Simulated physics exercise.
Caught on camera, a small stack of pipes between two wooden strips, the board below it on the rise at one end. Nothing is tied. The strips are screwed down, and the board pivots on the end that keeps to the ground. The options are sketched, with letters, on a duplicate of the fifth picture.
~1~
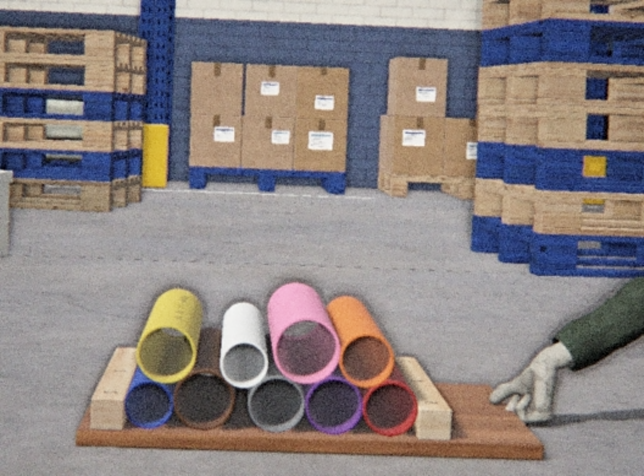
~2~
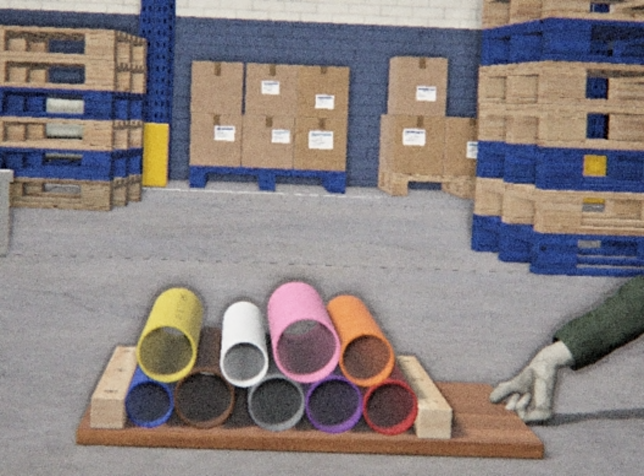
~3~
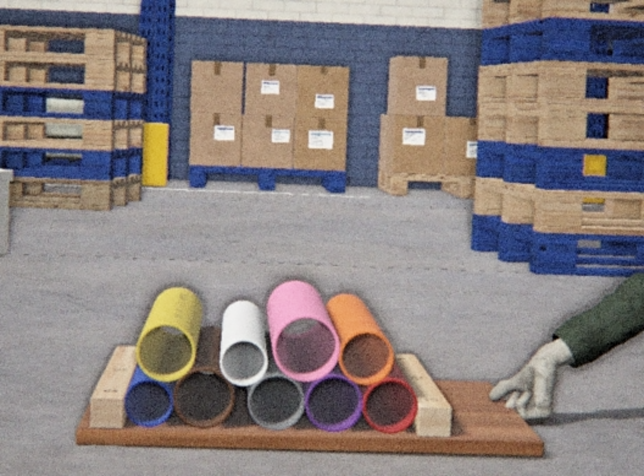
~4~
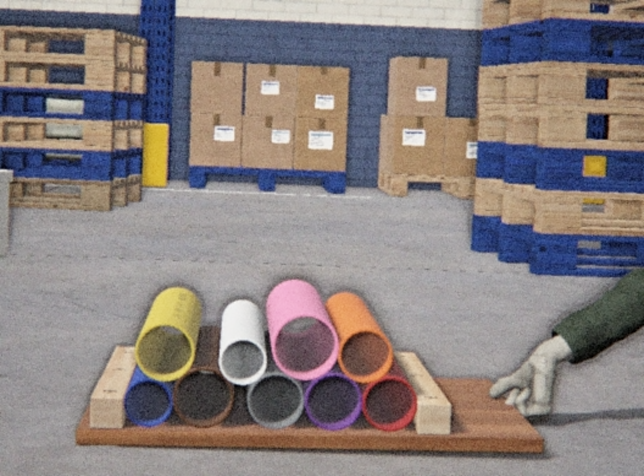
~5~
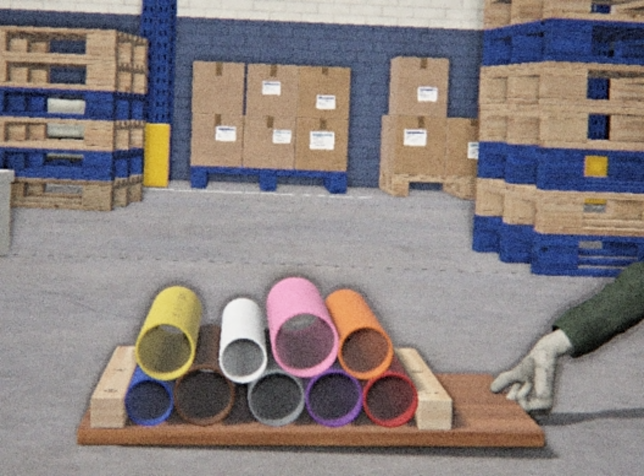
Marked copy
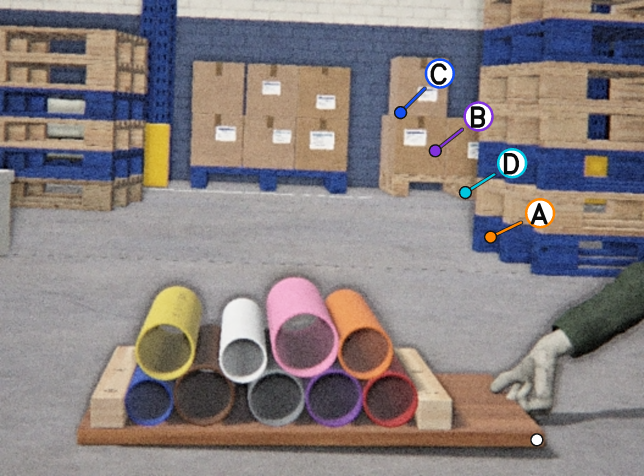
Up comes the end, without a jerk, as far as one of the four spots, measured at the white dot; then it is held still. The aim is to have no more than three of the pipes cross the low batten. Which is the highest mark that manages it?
Mark A is as high as it can go.
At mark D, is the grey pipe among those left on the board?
Yes, with D.
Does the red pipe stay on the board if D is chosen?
Yes.
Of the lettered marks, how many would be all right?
One of the four.
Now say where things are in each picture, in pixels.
The first frame shows board (305, 398); blue pipe (149, 404); brown pipe (204, 400).
The second frame shows brown pipe (205, 399); grey pipe (277, 404).
The third frame shows board (305, 396); red pipe (390, 406); yellow pipe (166, 352).
The fourth frame shows board (304, 395); blue pipe (149, 403); brown pipe (204, 398).
The fifth frame shows board (306, 392); blue pipe (149, 402); brown pipe (204, 396).
On the marked copy, A at (490, 237); B at (436, 151); C at (401, 112); D at (466, 193); the white dot at (537, 440).
Following A. Soon after the start, board at 16°.
Later, board at 28°.
In the end, board at 28°, one over the low batten (yellow).
As for the rest, B four over the low batten (yellow, pink, orange, white); C four over the low batten (yellow, pink, orange, white); D four over the low batten (yellow, pink, orange, white).
